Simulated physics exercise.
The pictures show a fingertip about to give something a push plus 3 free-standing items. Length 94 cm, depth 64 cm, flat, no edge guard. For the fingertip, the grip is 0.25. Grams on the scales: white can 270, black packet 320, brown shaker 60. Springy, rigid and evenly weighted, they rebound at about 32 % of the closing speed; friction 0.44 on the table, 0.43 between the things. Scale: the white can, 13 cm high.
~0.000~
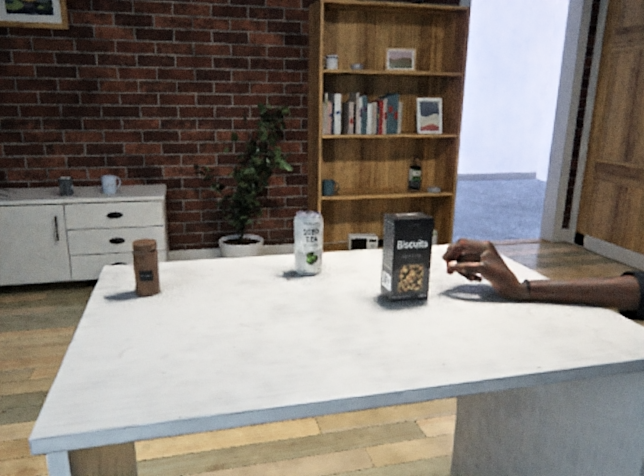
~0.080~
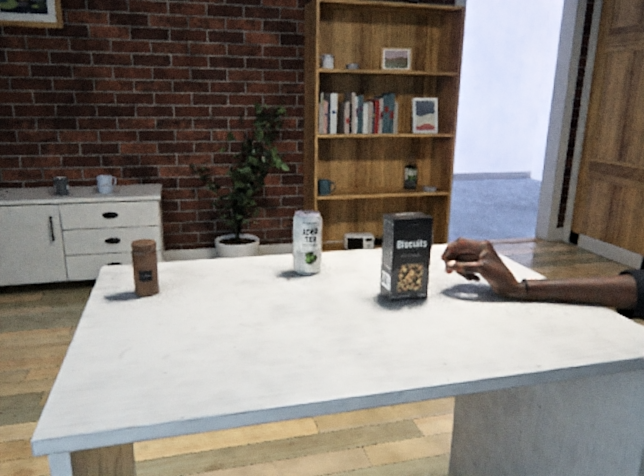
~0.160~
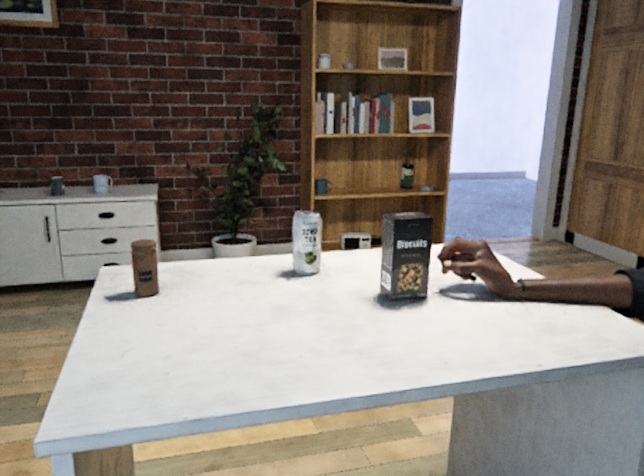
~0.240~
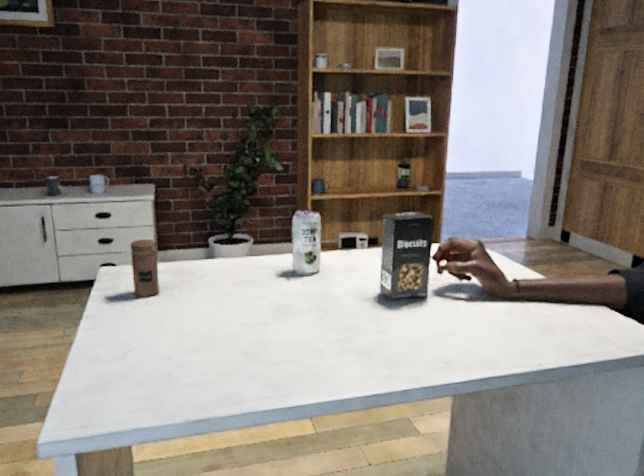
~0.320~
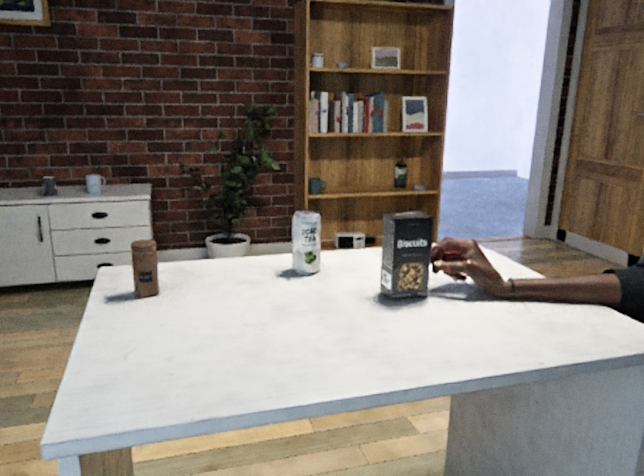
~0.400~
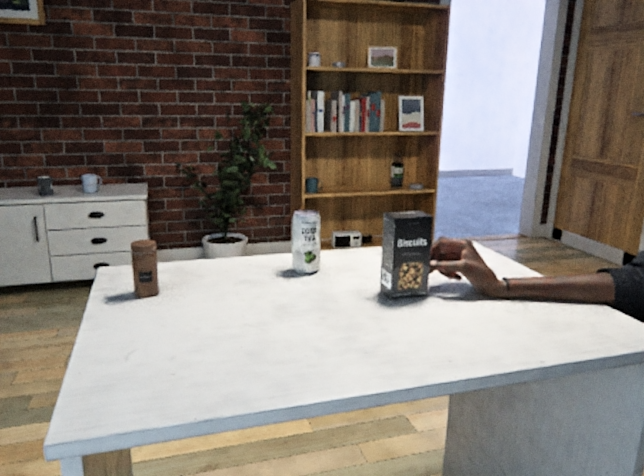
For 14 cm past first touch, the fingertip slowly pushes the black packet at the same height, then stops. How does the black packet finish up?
The black packet remains on its base.
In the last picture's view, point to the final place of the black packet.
(337, 260).
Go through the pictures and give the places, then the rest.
The first picture shows finger moved 0 cm; black packet (406, 256); white can (308, 243).
The second picture shows finger moved 0 cm; black packet (406, 256); white can (307, 243).
The third picture shows finger moved 1 cm; black packet (406, 256); white can (307, 243).
The fourth picture shows finger moved 2 cm; black packet (406, 256); white can (307, 243).
The fifth picture shows finger moved 3 cm; black packet (406, 255); white can (306, 243).
The sixth picture shows finger moved 4 cm; black packet (406, 254); white can (306, 242).
After 0.60 s, finger moved 6 cm; black packet slid 2 cm near (396, 255).
After 0.90 s, finger moved 10 cm; black packet slid 6 cm near (377, 257).
After 1.20 s, finger moved 14 cm; black packet slid 10 cm near (358, 258).
After 1.50 s, finger moved 18 cm; black packet slid 14 cm near (339, 260).
At rest (2.1 s), not toppled but over 5 cm from the start, black packet; the other 2 in place, give or take 5 cm. Seen from the same camera at the end, black packet near (337, 260).
